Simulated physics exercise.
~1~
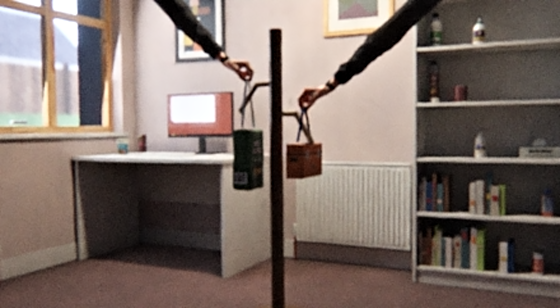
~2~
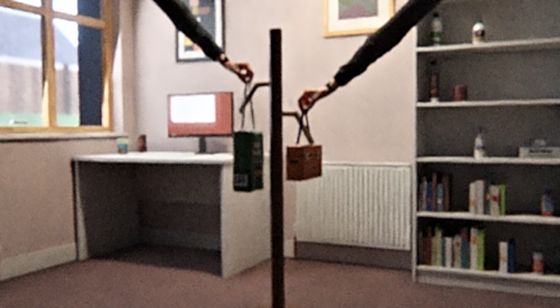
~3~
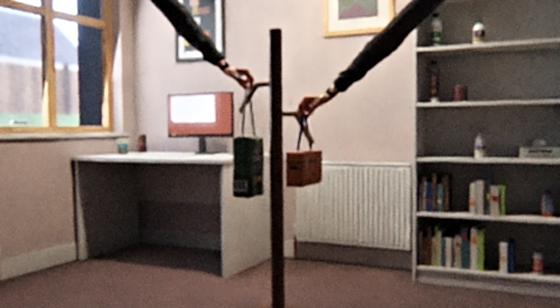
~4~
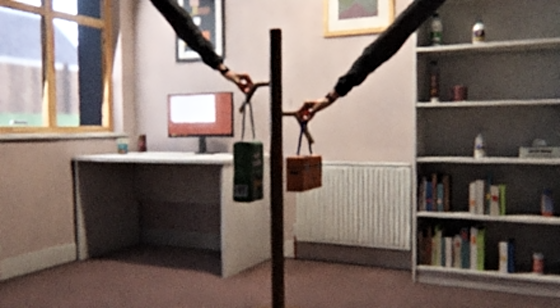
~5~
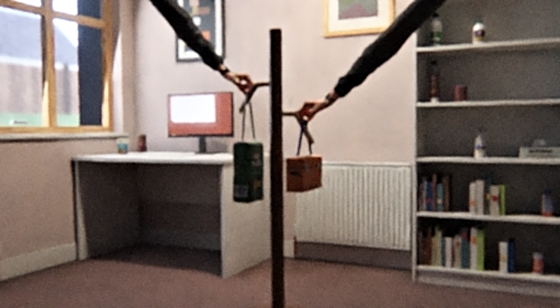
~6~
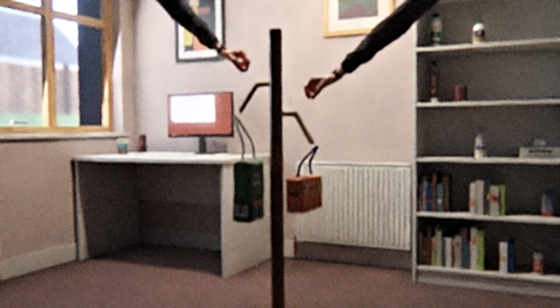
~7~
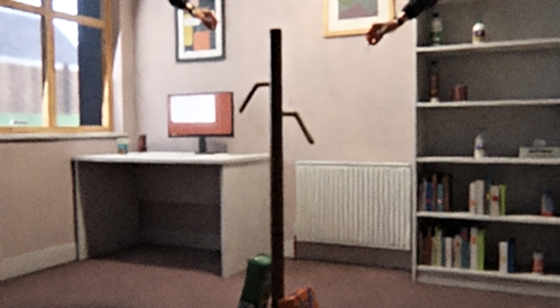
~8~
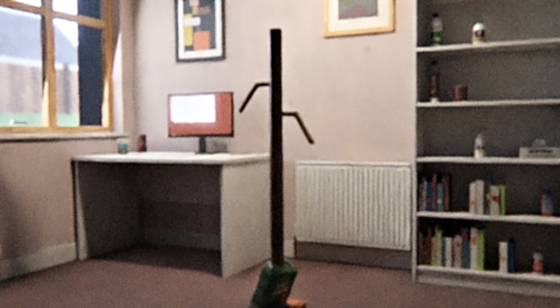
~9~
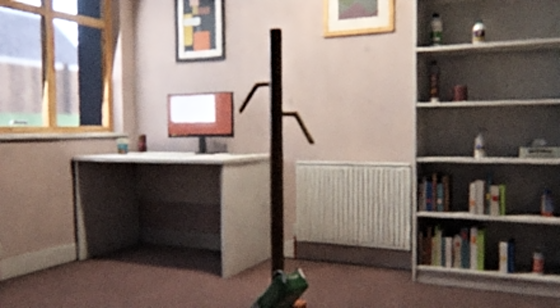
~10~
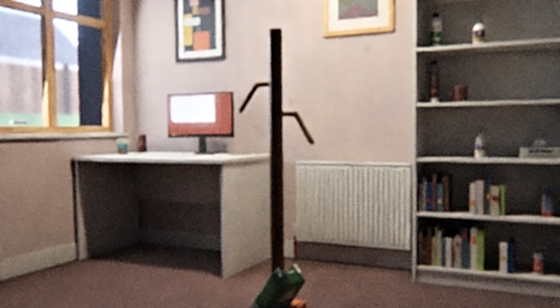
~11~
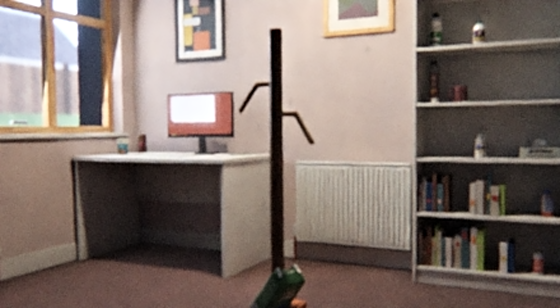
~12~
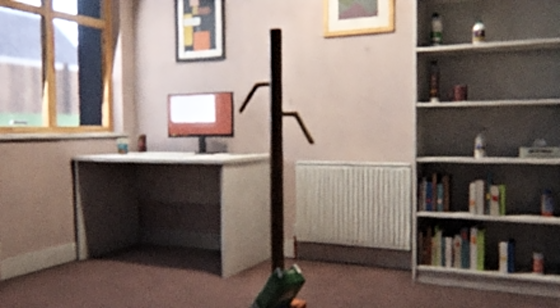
Two hands lower a green sack and an orange case onto pegs, but both fall.
